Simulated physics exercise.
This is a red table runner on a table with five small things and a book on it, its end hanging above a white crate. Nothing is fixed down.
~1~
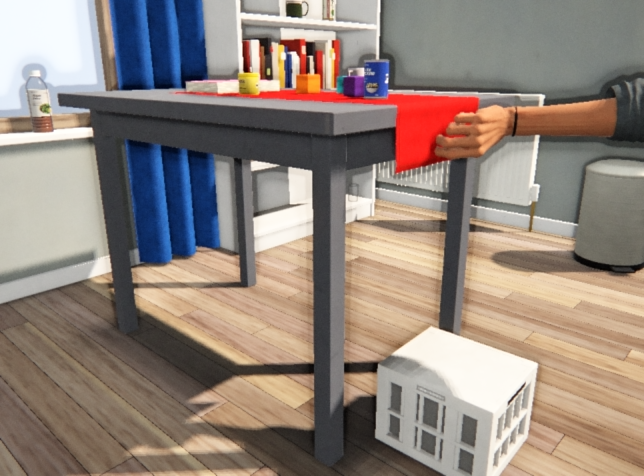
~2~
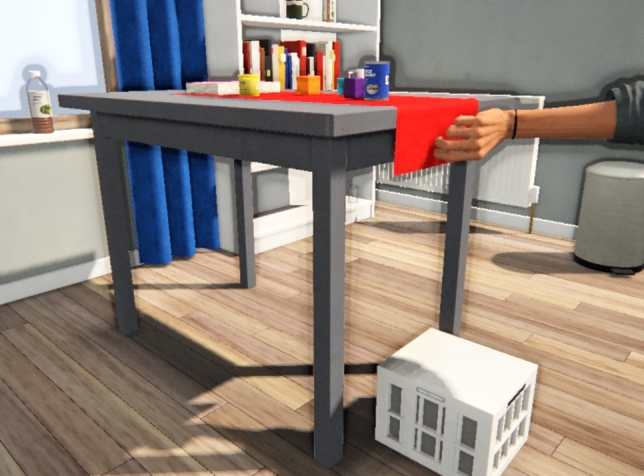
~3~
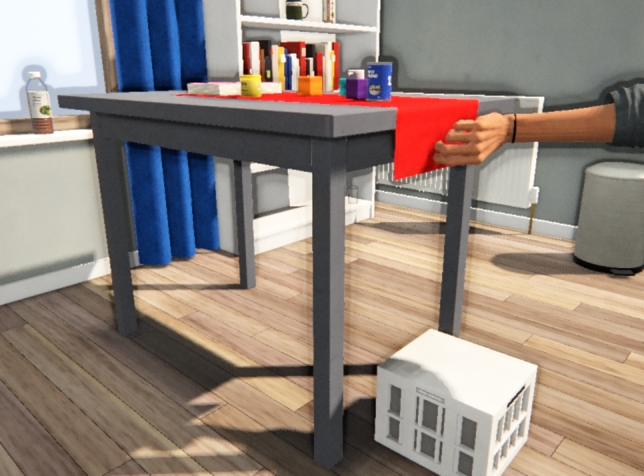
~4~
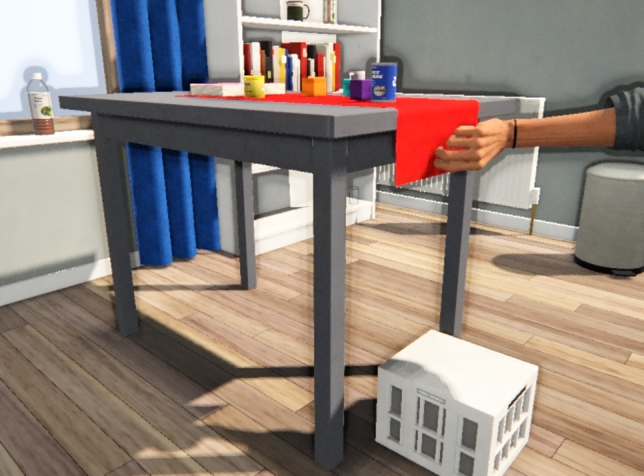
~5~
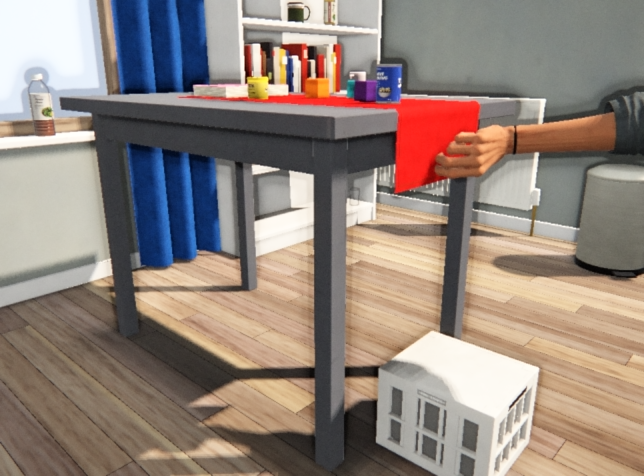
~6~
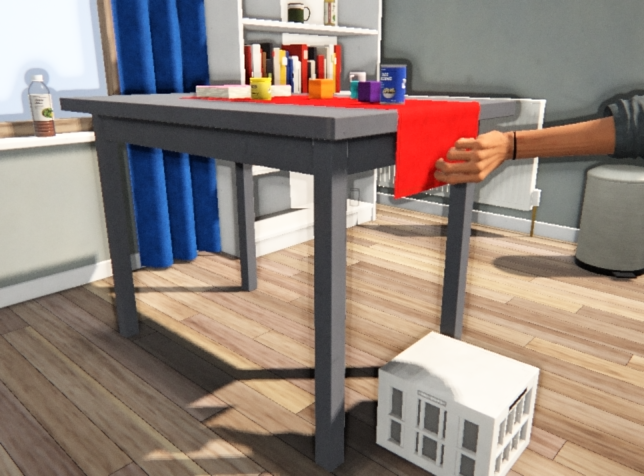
A red table runner being pulled slowly down over the table's edge by a hand, the small colourful things on it shifting right.
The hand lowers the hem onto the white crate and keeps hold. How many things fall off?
The count of fallen things is four.
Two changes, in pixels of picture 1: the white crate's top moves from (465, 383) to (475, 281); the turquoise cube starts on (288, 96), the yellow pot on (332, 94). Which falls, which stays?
The turquoise cube keeps its place on top, the yellow pot keeps its place on top.
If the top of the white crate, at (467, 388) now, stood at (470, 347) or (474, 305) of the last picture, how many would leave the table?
Then 3 and 2.
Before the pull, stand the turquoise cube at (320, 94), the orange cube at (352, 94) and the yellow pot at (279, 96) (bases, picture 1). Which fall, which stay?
The turquoise cube tumbles off; the orange cube drops off; the yellow pot falls.
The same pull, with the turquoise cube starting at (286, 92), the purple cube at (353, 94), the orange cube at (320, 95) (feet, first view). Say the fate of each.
The turquoise cube stays on, the purple cube tumbles off, the orange cube goes over.
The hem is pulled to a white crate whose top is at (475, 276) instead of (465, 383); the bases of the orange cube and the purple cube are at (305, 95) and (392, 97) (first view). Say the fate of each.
The orange cube stays on; the purple cube comes down.
Soon after, hem near (437, 239); blue can gone.
Then, hem near (435, 319); blue can, purple cube and turquoise cube gone.
Further on, hem on the crate; blue can, purple cube, turquoise cube and orange cube gone.
At rest, hem on the crate; blue can, purple cube, turquoise cube and orange cube gone. It carries off four.
